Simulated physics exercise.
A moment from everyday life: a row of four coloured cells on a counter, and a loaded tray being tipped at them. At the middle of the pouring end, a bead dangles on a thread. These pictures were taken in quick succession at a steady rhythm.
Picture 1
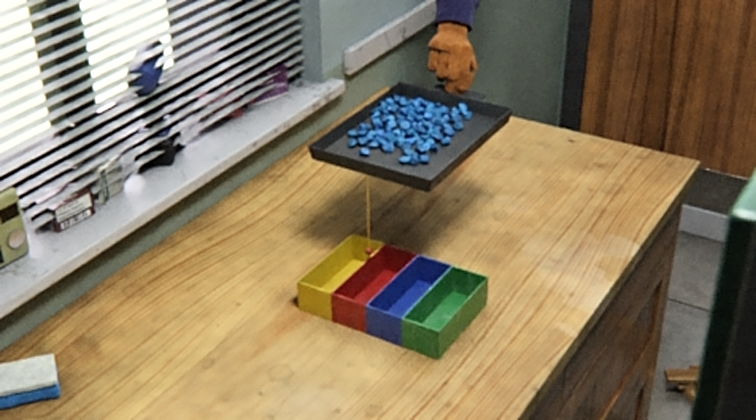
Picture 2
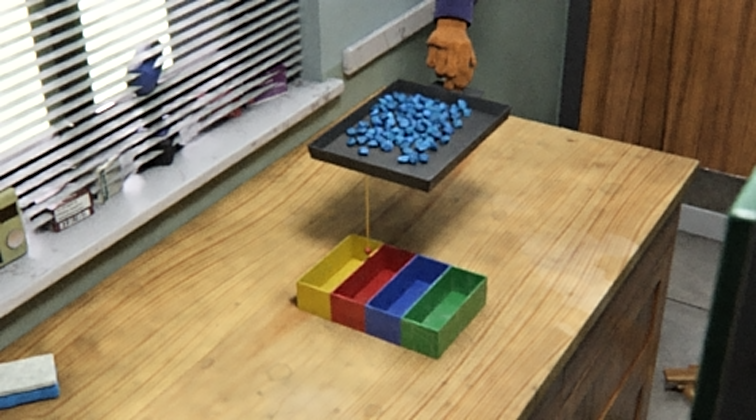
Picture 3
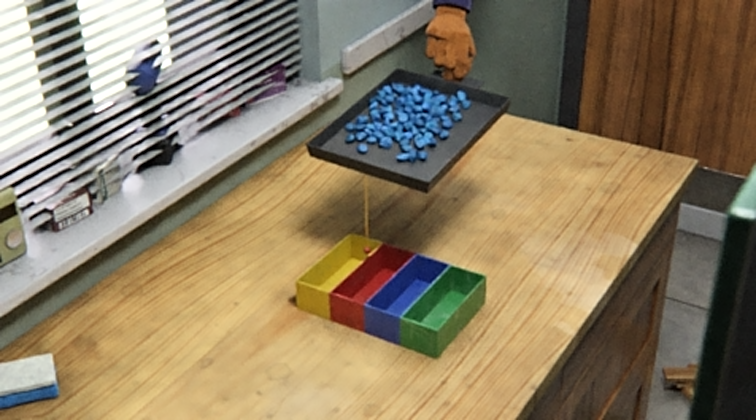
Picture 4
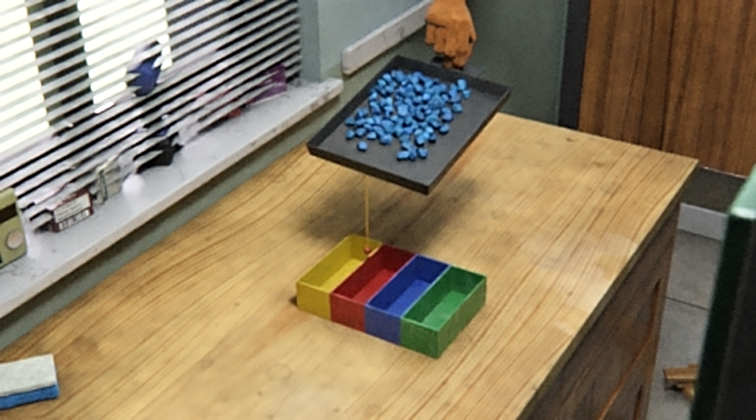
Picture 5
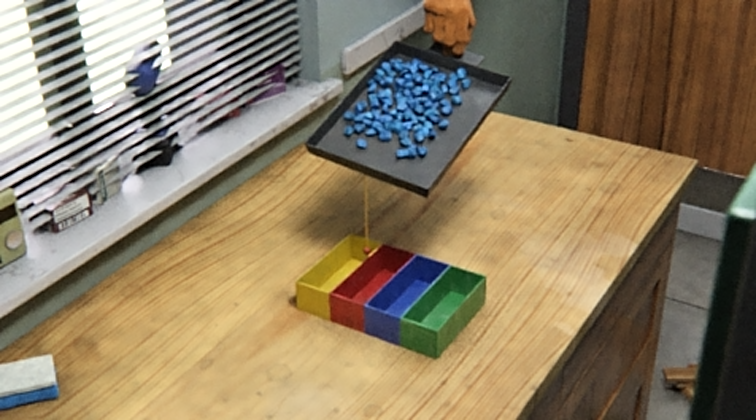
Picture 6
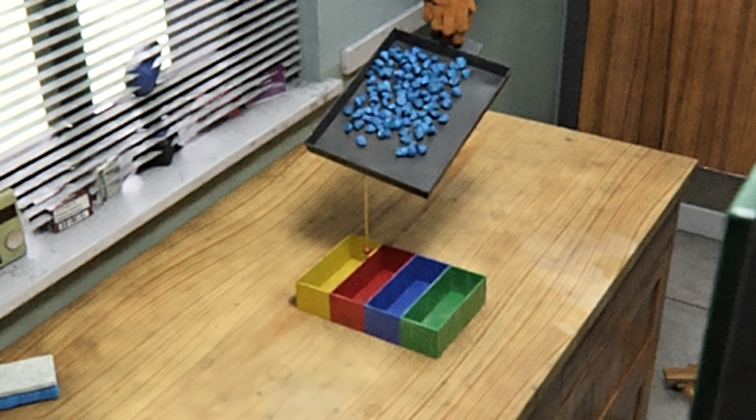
On a wooden counter beside a blind-covered window, a dark tray of blue stones sits level above a row of yellow, red, blue and green cells, a bead hanging from its near edge. An orange-gloved hand is at the far side as that end rises steadily, leaving the tray clearly slanted, its near right corner lowest.
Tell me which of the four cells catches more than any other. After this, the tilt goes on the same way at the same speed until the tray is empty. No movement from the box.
I would say the blue cell.
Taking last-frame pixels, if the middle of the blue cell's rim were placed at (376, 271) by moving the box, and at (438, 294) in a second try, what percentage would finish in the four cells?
Close to 70 in a hundred, followed by close to 90 in a hundred.
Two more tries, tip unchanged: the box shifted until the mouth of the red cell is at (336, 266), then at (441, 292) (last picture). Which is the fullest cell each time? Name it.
Attempt 1 - the green cell; attempt 2 - yellow.
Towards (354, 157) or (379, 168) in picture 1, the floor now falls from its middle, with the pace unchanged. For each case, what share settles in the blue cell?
The first try gives close to 0 per cent, the second close to 20 per cent.
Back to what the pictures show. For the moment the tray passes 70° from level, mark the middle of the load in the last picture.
I'd put the middle close to (399, 176).
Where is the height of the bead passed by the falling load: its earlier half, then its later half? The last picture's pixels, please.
Around (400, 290) first; around (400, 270) second.
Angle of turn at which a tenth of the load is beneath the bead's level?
I'd put it at about 80 degrees.
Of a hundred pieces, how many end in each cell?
Yellow cell: 0 %. Red cell: 20 %. Blue cell: 50 %. Green cell: 20 %.
Just after the last frame, tray tipped steeply; the larger part on the tray; about a tenth falling or outside the box.
A moment on, tray tipped past a quarter turn; about a tenth on the tray; roughly a third in the blue cell; roughly a quarter in the green cell; about a tenth in the red cell; just a few in the yellow cell; roughly a quarter falling or outside the box.
Further on, tray tipped past a quarter turn; roughly half in the blue cell; roughly a quarter in the red cell; roughly a quarter in the green cell; just a few in the yellow cell; about a tenth falling or outside the box.
When it is over, tray tipped past a quarter turn; roughly half in the blue cell; roughly a quarter in the red cell; roughly a quarter in the green cell; just a few in the yellow cell; about a tenth outside the box.
